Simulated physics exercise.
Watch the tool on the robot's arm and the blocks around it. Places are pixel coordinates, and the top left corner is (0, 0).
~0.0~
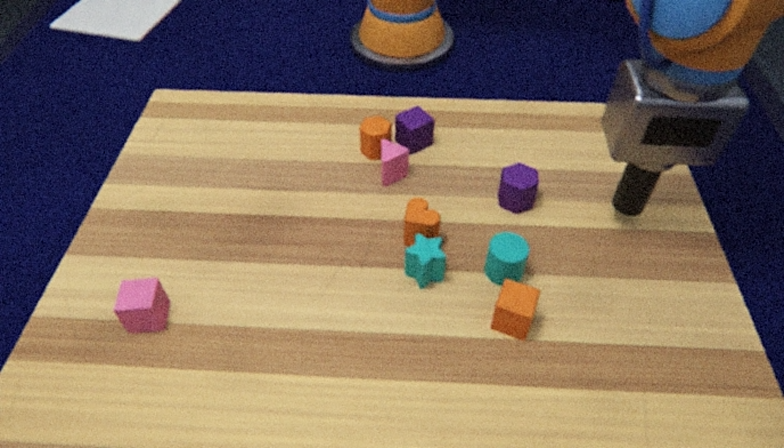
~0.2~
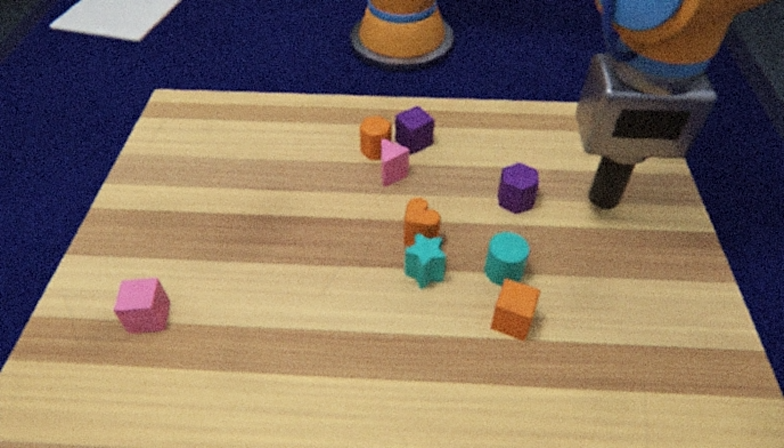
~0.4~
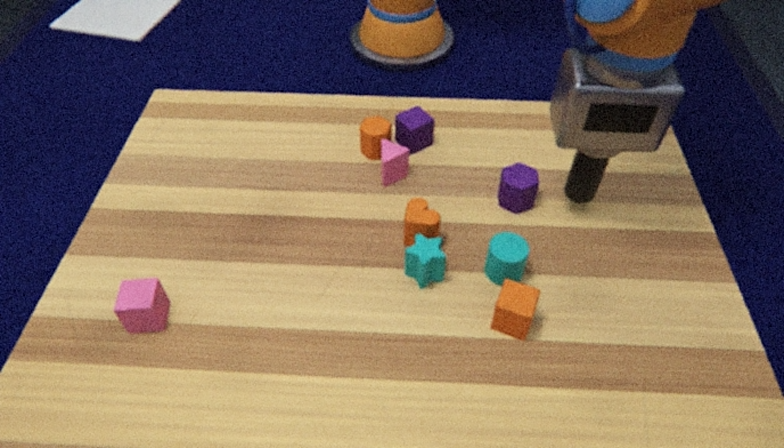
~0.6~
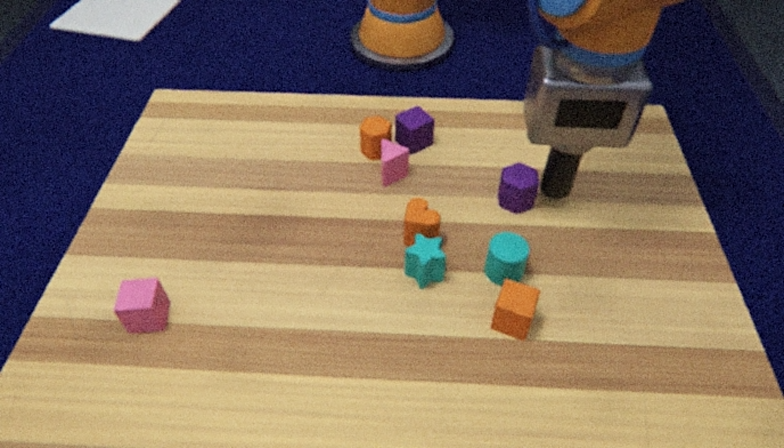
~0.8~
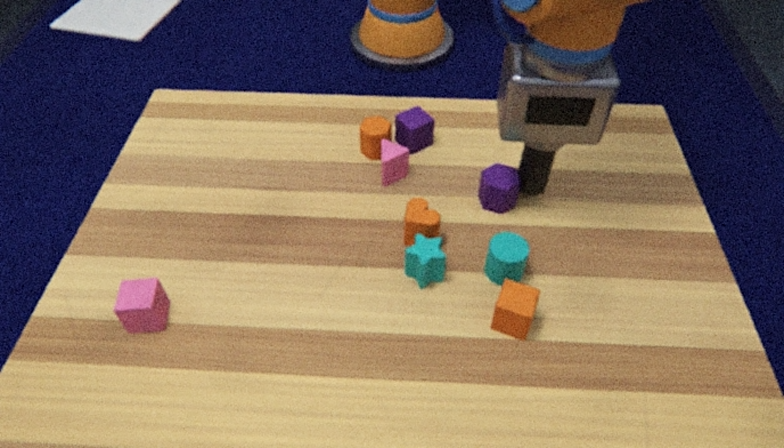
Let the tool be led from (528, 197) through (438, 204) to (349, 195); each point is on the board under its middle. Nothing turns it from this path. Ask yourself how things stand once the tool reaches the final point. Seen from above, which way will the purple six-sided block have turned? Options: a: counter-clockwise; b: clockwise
Choice a: Counter-clockwise.
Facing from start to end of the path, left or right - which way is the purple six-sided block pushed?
Left side.
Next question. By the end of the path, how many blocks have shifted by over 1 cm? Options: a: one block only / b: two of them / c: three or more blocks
a
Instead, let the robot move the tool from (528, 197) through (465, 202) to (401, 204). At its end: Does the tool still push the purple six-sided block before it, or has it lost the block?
I expect it to be in front.
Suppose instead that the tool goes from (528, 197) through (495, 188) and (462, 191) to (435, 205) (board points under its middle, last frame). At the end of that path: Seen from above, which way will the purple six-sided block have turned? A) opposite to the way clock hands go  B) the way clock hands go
Choice A: Opposite to the way clock hands go.
The first path, step by step. One third of the way, tool at (470, 192); purple six-sided block at (439, 181).
Two thirds of the way, tool at (408, 190); orange heart block at (418, 213), turned 15° anticlockwise; purple six-sided block at (377, 186), turned 30° anticlockwise.
At the end, tool at (348, 184); pink triangle in place; orange heart block at (418, 213), turned 15° anticlockwise; purple six-sided block at (340, 193), turned 70° anticlockwise.
